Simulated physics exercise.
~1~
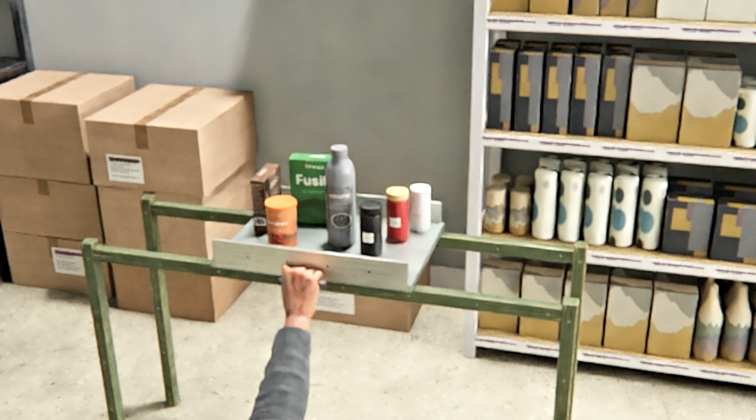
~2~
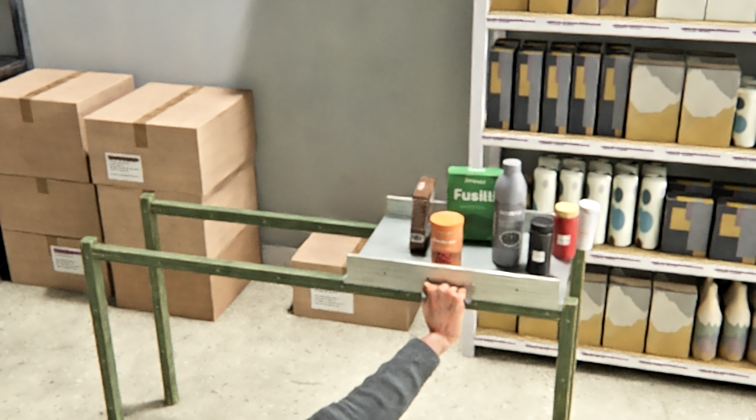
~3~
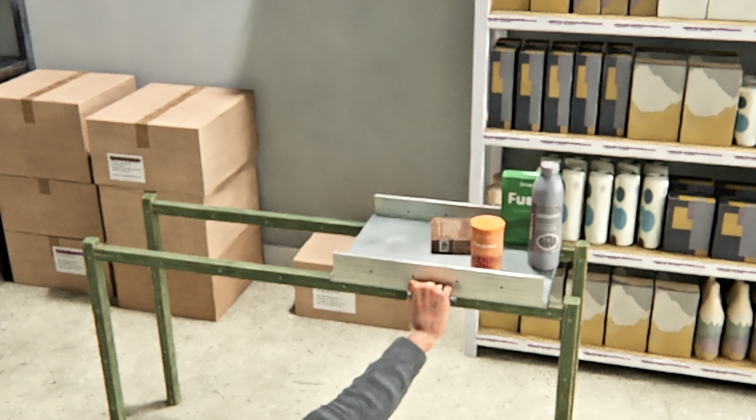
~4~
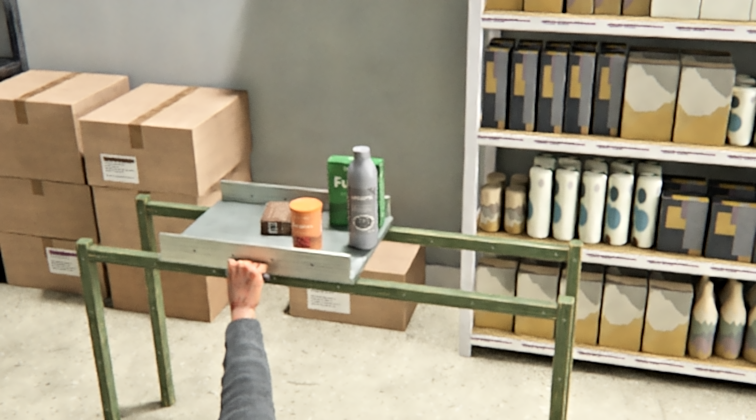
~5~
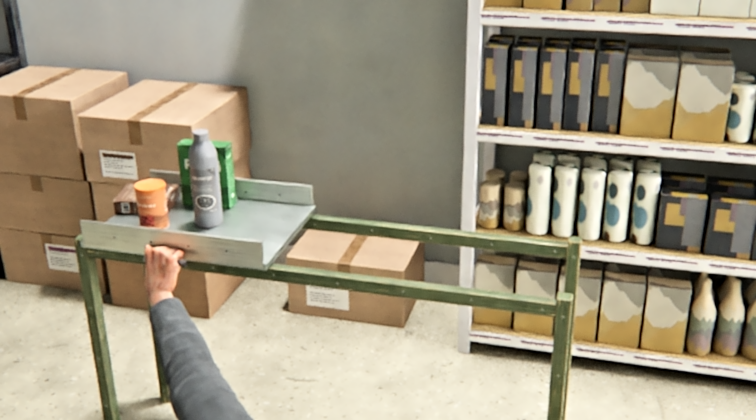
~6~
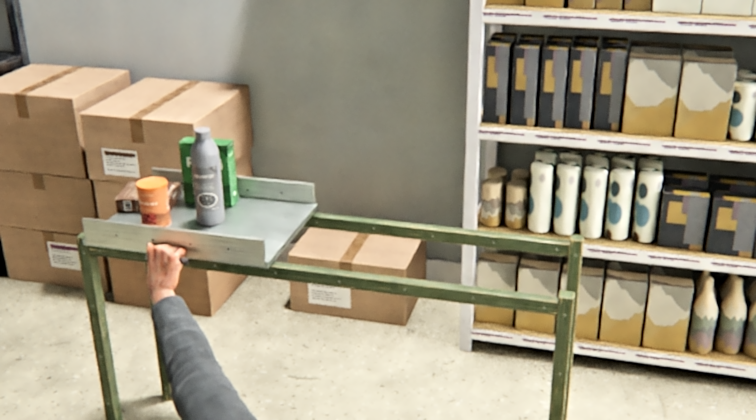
The clip shows a hand sliding a grey tray of containers right along a green frame, where the brown packet tips onto its side and the black, white and red shakers leave the tray, then sliding it to the left end, where the grey bottle, green packet and orange tin remain upright.
